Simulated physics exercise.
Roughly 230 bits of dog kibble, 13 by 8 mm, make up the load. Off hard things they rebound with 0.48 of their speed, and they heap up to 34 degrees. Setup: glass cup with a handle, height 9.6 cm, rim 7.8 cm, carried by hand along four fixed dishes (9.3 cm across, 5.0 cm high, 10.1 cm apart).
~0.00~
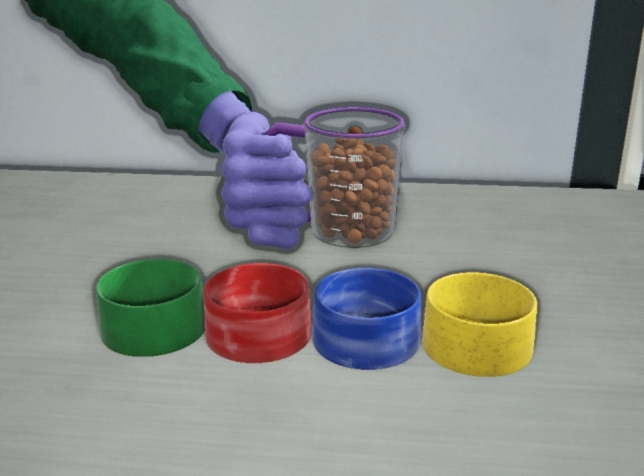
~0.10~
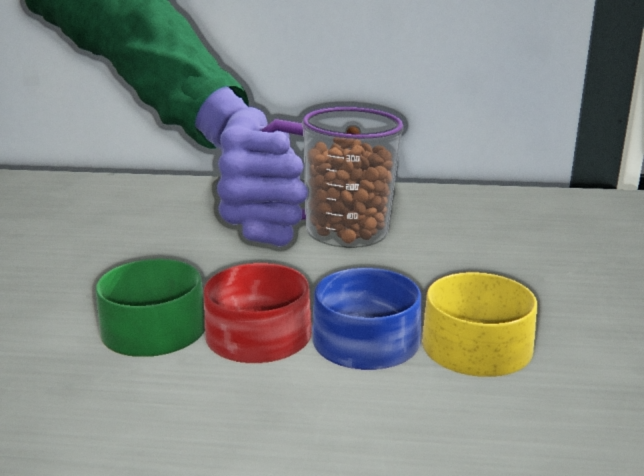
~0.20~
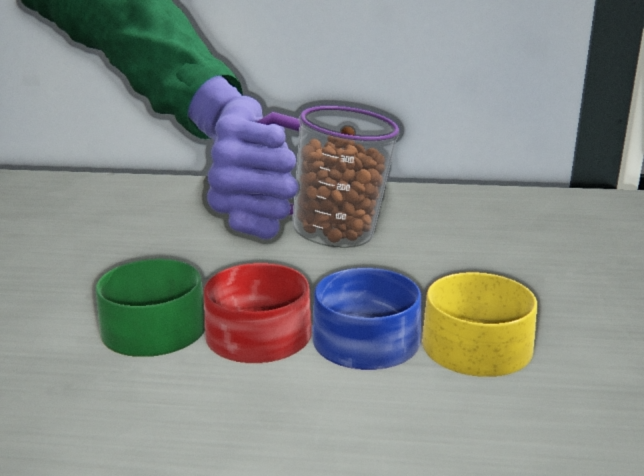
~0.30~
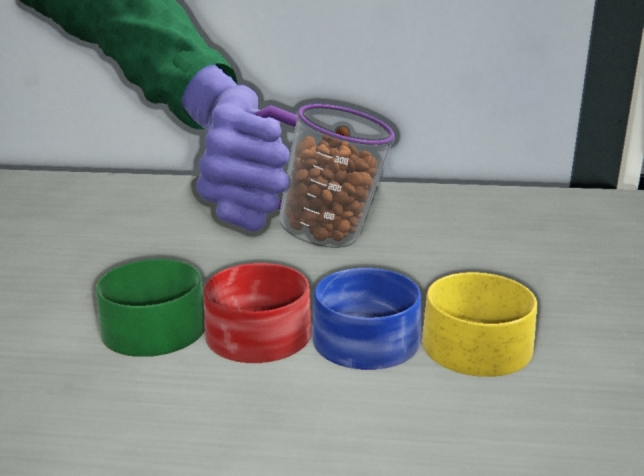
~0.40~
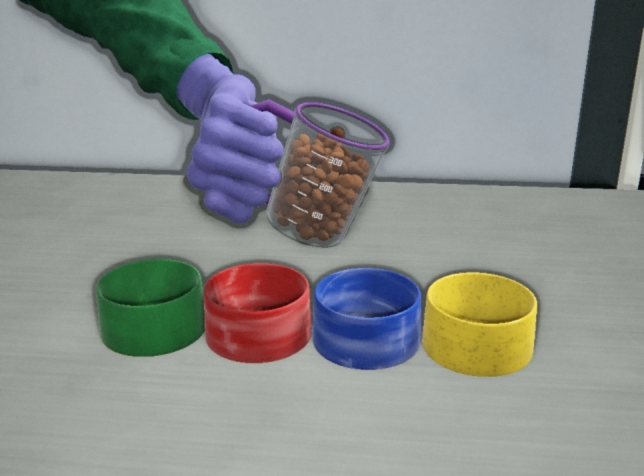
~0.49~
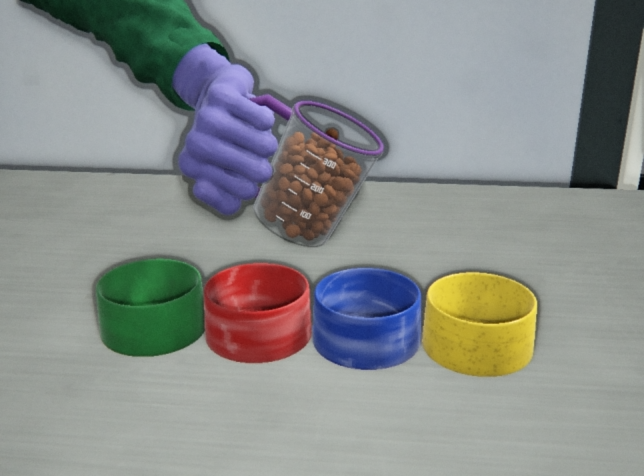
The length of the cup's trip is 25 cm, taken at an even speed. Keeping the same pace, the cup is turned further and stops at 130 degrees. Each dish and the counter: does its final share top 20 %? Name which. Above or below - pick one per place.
Red dish: Above; blue dish: Below; green dish: Below; yellow dish: Below; counter: Below.
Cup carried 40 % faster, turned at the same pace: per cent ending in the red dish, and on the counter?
Result - red dish: 10; counter: 10.
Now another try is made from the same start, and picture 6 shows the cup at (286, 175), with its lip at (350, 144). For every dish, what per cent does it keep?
The red dish keeps 0, the blue dish 0, the green dish 100 and the yellow dish 0.
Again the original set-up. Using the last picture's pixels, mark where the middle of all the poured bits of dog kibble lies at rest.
Close to pixel (249, 313).
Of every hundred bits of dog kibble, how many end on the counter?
Estimate: Around 10 %.
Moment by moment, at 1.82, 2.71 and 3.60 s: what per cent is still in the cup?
It goes roughly like this: 90, 0, 0 per cent.
After 1.82 s, tilt 105 degrees; cup holds 90 %, red 10 %.
After 2.71 s, tilt 130 degrees; cup holds 0 %, red 85 %, green 5 %.
After 3.60 s, tilt 130 degrees; cup holds 0 %, red 85 %, green 5 %.
At rest (3.9 s), red 85 %, blue 0 %, green 5 %, yellow 0 %, counter 10 %.
